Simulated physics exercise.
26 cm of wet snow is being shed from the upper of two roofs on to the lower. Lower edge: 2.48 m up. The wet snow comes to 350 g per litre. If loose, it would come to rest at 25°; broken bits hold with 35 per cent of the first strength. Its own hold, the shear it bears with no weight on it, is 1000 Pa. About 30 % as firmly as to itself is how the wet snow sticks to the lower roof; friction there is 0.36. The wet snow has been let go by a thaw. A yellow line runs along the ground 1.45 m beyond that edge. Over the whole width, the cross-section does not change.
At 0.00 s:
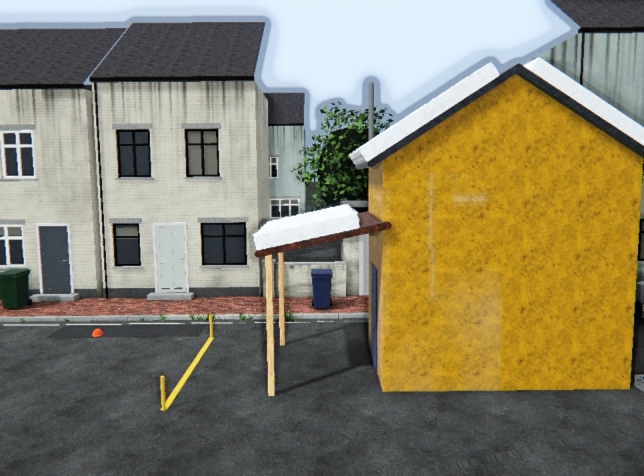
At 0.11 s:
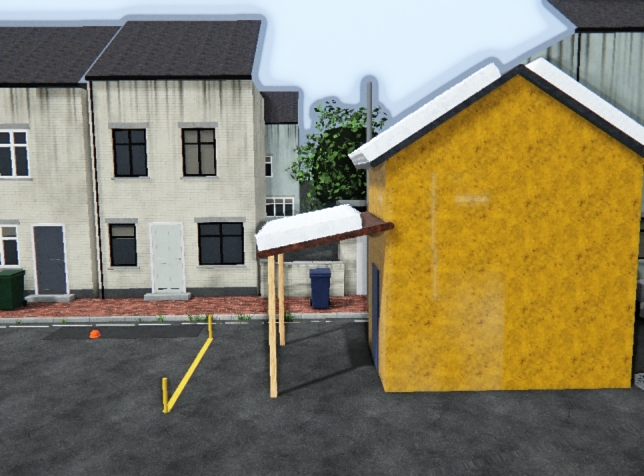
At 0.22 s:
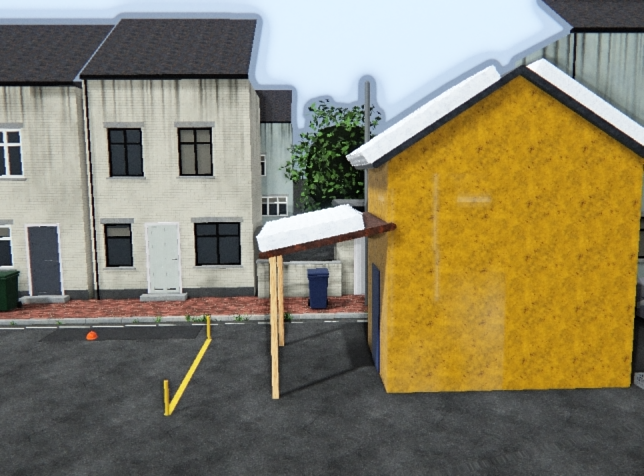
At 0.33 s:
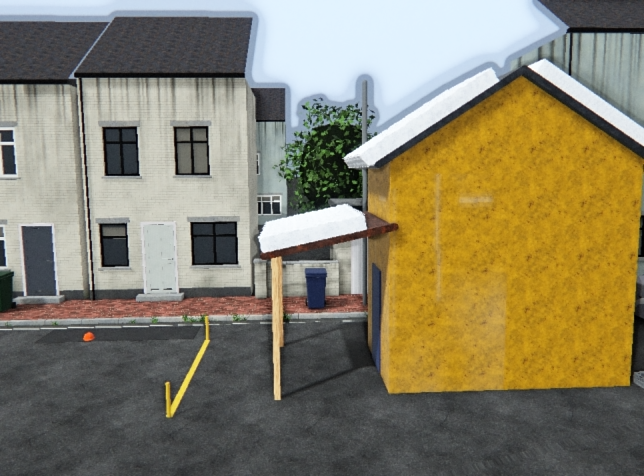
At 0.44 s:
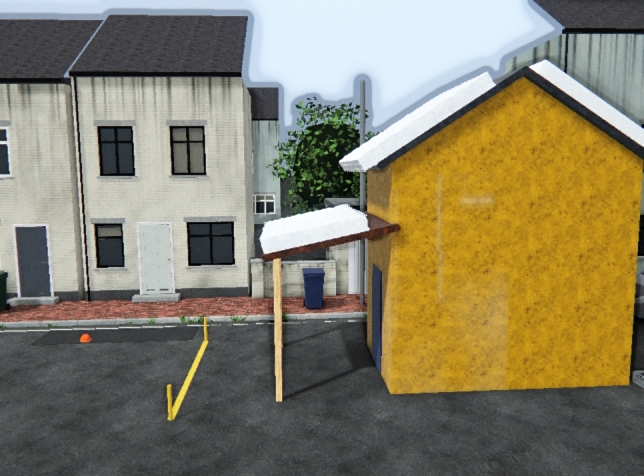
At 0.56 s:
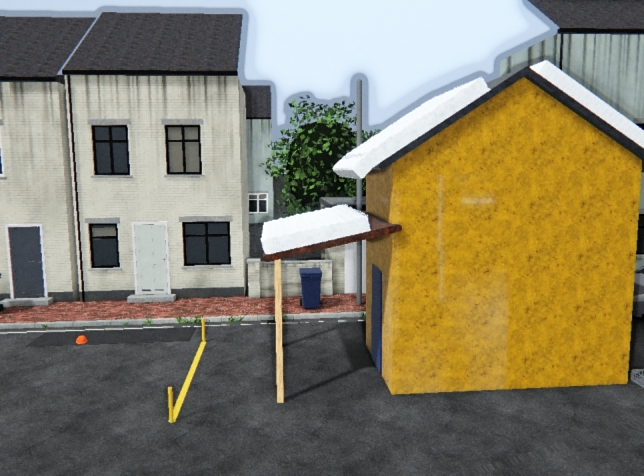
A slab of white snow slid slowly down the left side of the yellow building's roof and poked out past the edge above a snow-covered lean-to, while the view drifted slightly sideways.
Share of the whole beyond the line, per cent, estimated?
Near 5 %.
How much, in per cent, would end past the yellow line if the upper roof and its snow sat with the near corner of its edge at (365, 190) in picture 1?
In that case some 0 per cent.
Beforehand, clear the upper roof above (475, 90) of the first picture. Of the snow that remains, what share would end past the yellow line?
About 0 %.
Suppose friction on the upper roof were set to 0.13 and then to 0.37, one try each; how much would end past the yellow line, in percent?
One try each gives 12 % and then 0 %.
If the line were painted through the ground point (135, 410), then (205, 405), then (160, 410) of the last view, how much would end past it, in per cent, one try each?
0 %, then 12 %, then 2 %.
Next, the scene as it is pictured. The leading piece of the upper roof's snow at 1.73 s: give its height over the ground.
2.8 m or thereabouts.
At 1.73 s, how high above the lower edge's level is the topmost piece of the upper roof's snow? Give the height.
It sits some 0.9 m above the lower edge at that time.
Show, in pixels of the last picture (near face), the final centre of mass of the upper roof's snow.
Roughly at (273, 273).
After 1.09 s, none is below the lower edge and 0 % is past the line.
After 1.73 s, none is below the lower edge and 0 % is past the line.
After 2.36 s, 25 % is below the lower edge and 0 % is past the line.
After 3.00 s, 27 % is below the lower edge and 5 % is past the line.
After 3.60 s, 27 % is below the lower edge and 5 % is past the line.
